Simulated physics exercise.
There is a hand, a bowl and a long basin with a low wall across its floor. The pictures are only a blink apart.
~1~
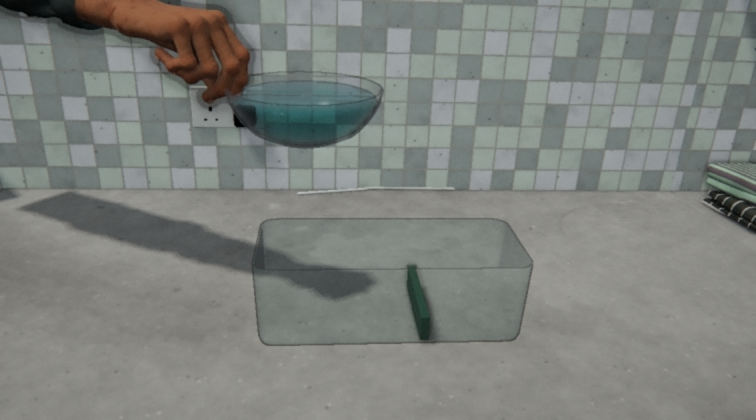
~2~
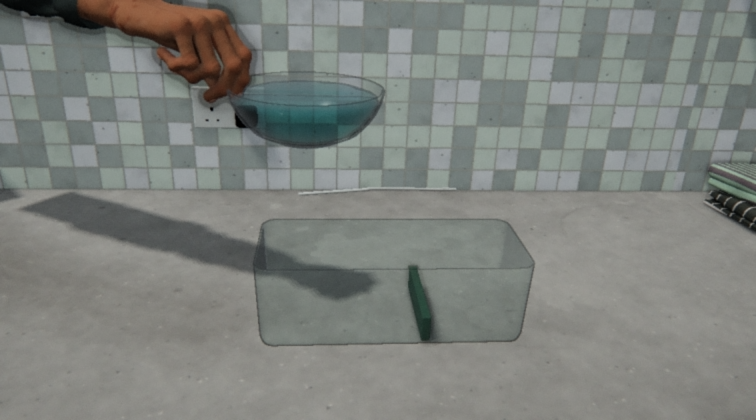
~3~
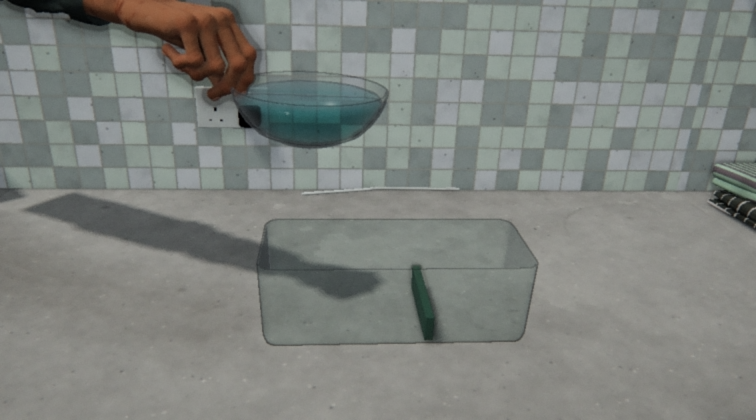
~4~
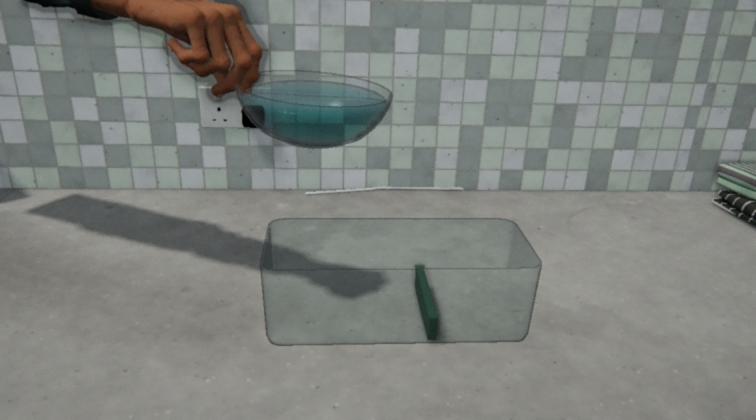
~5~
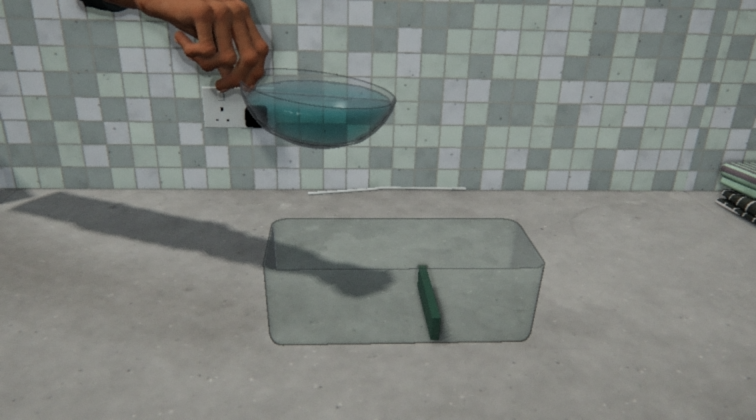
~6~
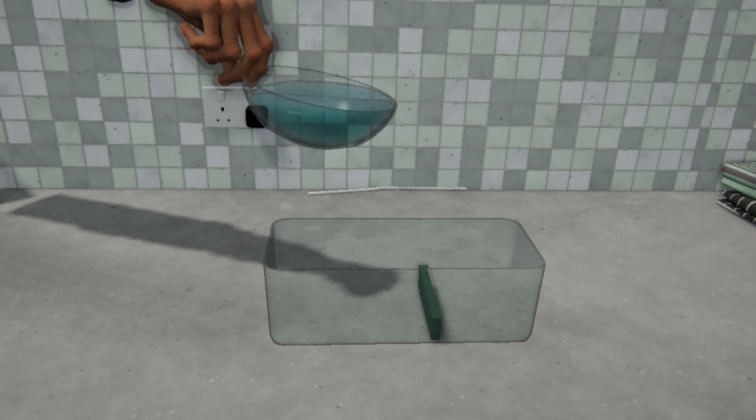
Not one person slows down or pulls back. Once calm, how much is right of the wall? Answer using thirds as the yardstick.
Between a third and two thirds of it.
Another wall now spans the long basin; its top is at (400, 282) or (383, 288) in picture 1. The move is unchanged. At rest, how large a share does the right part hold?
75 per cent first, then 80 per cent.
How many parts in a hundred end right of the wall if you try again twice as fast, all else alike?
It comes to some 40 per cent.
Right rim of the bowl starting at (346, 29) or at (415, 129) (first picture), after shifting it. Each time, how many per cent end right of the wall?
You'd get 40 percent from the first and 65 percent from the second.
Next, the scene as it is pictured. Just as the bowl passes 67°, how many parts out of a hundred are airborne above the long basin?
Near 40 parts in a hundred.
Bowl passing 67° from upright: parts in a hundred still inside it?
Roughly 20 percent remains at that point.
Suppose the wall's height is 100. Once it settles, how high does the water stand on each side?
Left about 30, right about 80.
A moment on, the bowl is tipped part way and 21 per cent is still to pour, 5 is left of the wall and 32 right of it.
Next, the bowl is tipped right over and 0 per cent is still to pour, 36 is left of the wall and 60 right of it.
Then the bowl is tipped right over and 0 per cent is still to pour, 40 is left of the wall and 56 right of it.
Later the bowl is tipped right over and 0 per cent is still to pour, 41 is left of the wall and 55 right of it.
In the end 41 per cent lies left of the wall, 55 right of it and 4 outside.
